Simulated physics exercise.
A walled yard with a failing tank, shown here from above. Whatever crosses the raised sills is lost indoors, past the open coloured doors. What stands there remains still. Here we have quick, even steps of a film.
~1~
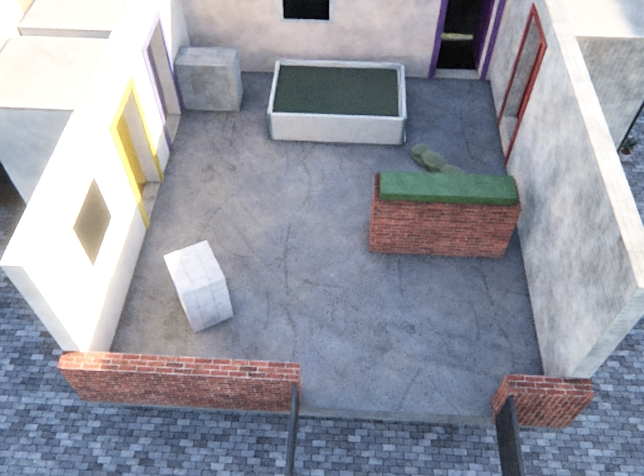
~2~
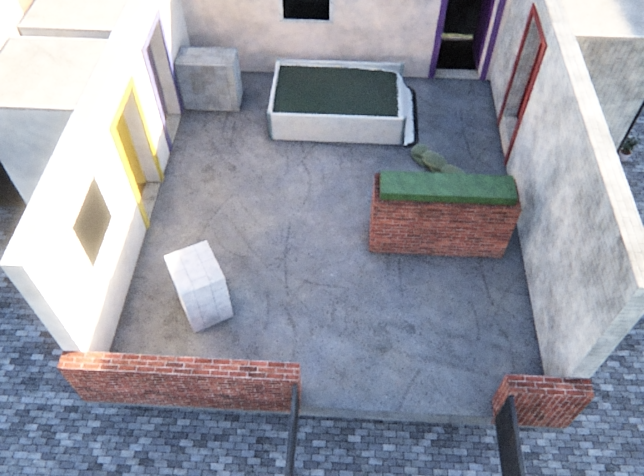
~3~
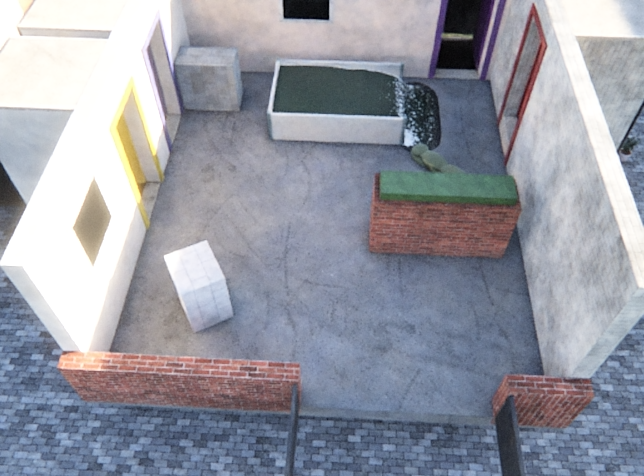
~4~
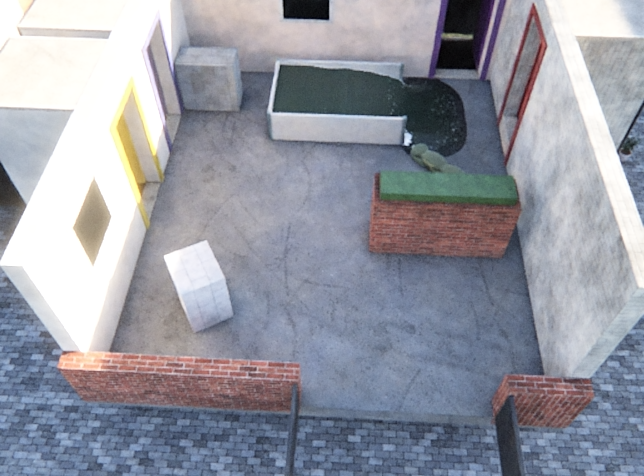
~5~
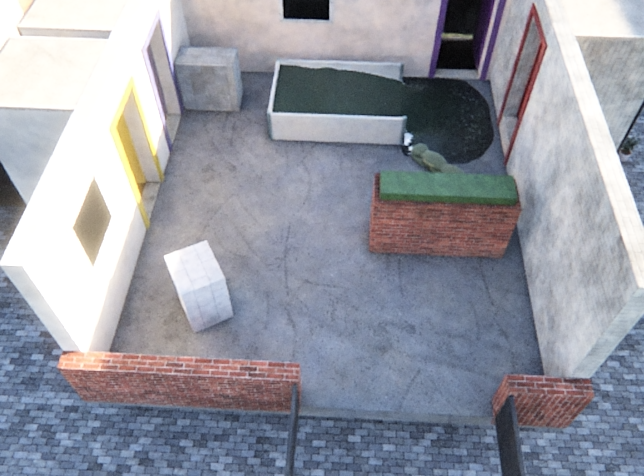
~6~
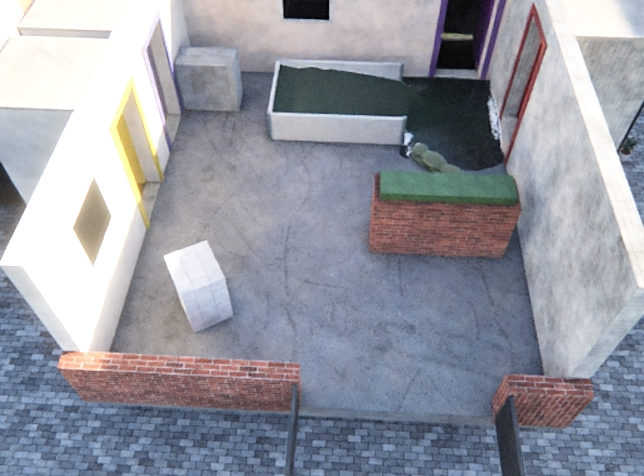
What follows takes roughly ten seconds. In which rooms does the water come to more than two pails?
Behind the blue door, two pails or fewer; behind the yellow door, two pails or fewer; behind the red door, two pails or fewer; behind the purple door, more than two pails.
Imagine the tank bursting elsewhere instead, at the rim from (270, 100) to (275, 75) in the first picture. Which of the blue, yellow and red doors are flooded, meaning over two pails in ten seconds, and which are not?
Here's how it goes: The blue door crosses the threshold, then the yellow door crosses the threshold, then the red door misses the threshold.
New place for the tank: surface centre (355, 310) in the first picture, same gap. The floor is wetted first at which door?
It's the one in red.
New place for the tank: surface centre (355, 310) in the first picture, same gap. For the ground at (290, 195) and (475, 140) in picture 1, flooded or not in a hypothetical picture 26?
The first spot is left dry and the second is inundated.
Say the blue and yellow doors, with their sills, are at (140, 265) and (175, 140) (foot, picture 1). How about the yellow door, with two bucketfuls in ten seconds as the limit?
As it turns out, the yellow one stays within bounds.
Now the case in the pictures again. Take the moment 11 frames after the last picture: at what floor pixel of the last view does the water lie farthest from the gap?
Close to (518, 295).
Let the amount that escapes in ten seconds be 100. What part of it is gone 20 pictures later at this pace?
My estimate is roughly 40 percent.
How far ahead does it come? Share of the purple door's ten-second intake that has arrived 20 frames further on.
It works out at roughly 55 percent of the ten-second total.
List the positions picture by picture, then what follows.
In the first frame, still water in the open tank at (338, 91).
In the second frame, the front is at (409, 144), out from the gap at (400, 107).
In the third frame, water pours out at (399, 109) and has run to (423, 149).
In the fourth frame, water pours out at (399, 109) and has run to (459, 144).
In the fifth frame, the front is at (486, 143), out from the gap at (399, 109).
In the sixth frame, the front is at (501, 155), out from the gap at (399, 110).
A moment on, water covers 15 % of the floor; the blue door not reached, the yellow door not reached, the red door wet at the sill, nothing in, the purple door under two buckets in.
Next, water covers 15 % of the floor; the blue door not reached, the yellow door not reached, the red door wet at the sill, nothing in, the purple door over two buckets in.
Then, water covers 25 % of the floor; the blue door not reached, the yellow door not reached, the red door wet at the sill, nothing in, the purple door far over two buckets in.
Later, water covers 40 % of the floor; the blue door not reached, the yellow door not reached, the red door wet at the sill, nothing in, the purple door far over two buckets in.
In the end, water covers 50 % of the floor; the blue door wet at the sill, nothing in, the yellow door wet at the sill, nothing in, the red door wet at the sill, nothing in, the purple door far over two buckets in.
